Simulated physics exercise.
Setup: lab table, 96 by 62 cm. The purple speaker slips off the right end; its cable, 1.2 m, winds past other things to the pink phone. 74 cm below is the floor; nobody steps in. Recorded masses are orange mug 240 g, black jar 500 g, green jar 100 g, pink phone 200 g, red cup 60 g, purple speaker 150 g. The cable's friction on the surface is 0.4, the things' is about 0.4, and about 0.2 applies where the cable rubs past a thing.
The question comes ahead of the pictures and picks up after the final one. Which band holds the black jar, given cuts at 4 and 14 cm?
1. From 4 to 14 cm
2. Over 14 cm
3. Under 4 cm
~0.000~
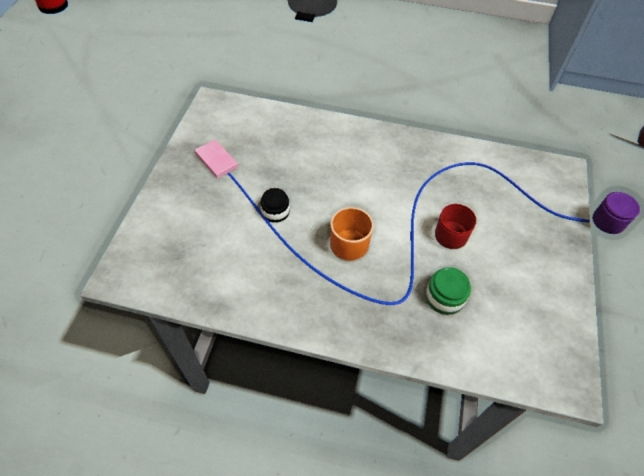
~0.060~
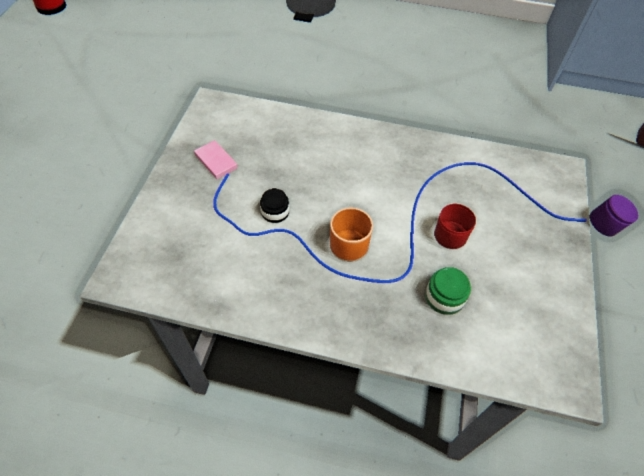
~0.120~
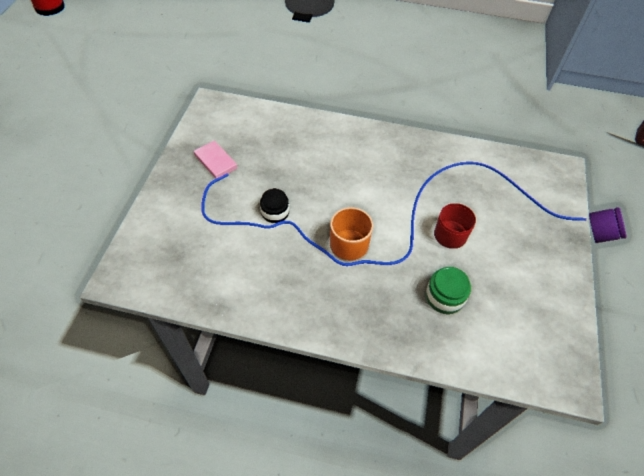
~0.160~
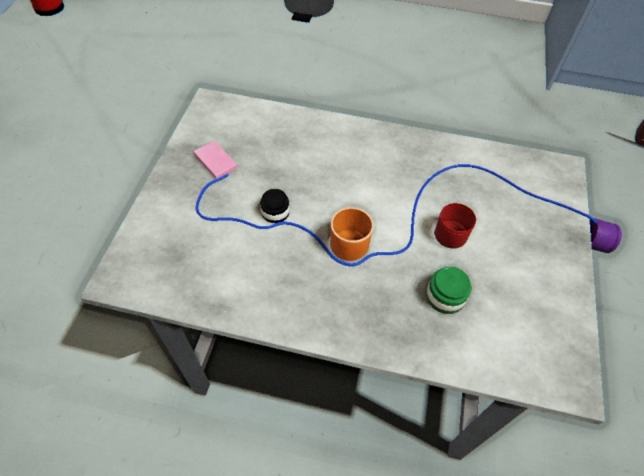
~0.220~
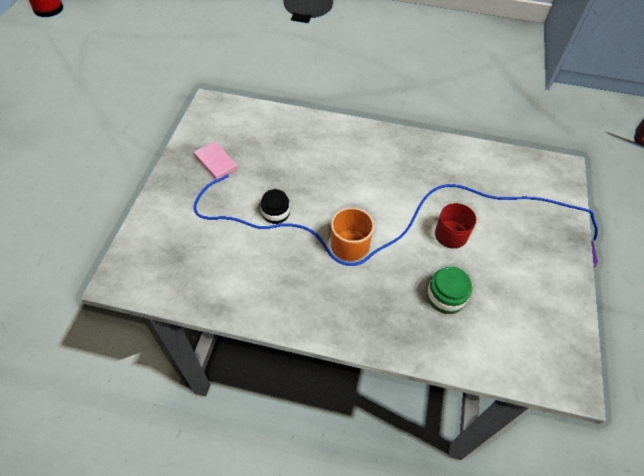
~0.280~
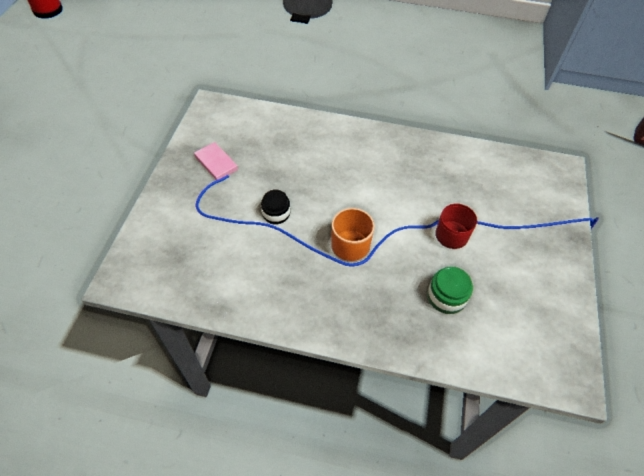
Under 4 cm (3).
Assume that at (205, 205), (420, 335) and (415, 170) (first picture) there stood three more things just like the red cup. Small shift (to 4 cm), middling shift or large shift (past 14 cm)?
Going one by one, I'd say a short shift, then a short shift, then a short shift.
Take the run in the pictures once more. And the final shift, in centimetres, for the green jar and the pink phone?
Net shift - green jar 0 cm, pink phone 4 cm.
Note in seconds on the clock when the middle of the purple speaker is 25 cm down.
Near 0.30 seconds.
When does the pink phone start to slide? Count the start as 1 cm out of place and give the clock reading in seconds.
Estimate for the pink phone: Near 0.42 seconds.
By 0.5 s, the cable's tail end at (236, 187); red cup 10 cm off its start, purple speaker over the edge, pink phone 4 cm off its start.
By 0.7 s, the cable's tail end at (237, 188); red cup 11 cm off its start, purple speaker over the edge, pink phone 4 cm off its start.
By 1.0 s, the cable's tail end at (238, 190); purple speaker over the edge, red cup 11 cm off its start at (491, 262), pink phone 5 cm off its start at (226, 172).
By 1.2 s, the cable's tail end at (238, 190); red cup 11 cm off its start, purple speaker over the edge, pink phone 5 cm off its start.
By 2.4 s, the cable's tail end at (238, 190); black jar 0 cm off its start at (275, 199), purple speaker over the edge, red cup 11 cm off its start at (491, 262), pink phone 5 cm off its start at (226, 172).
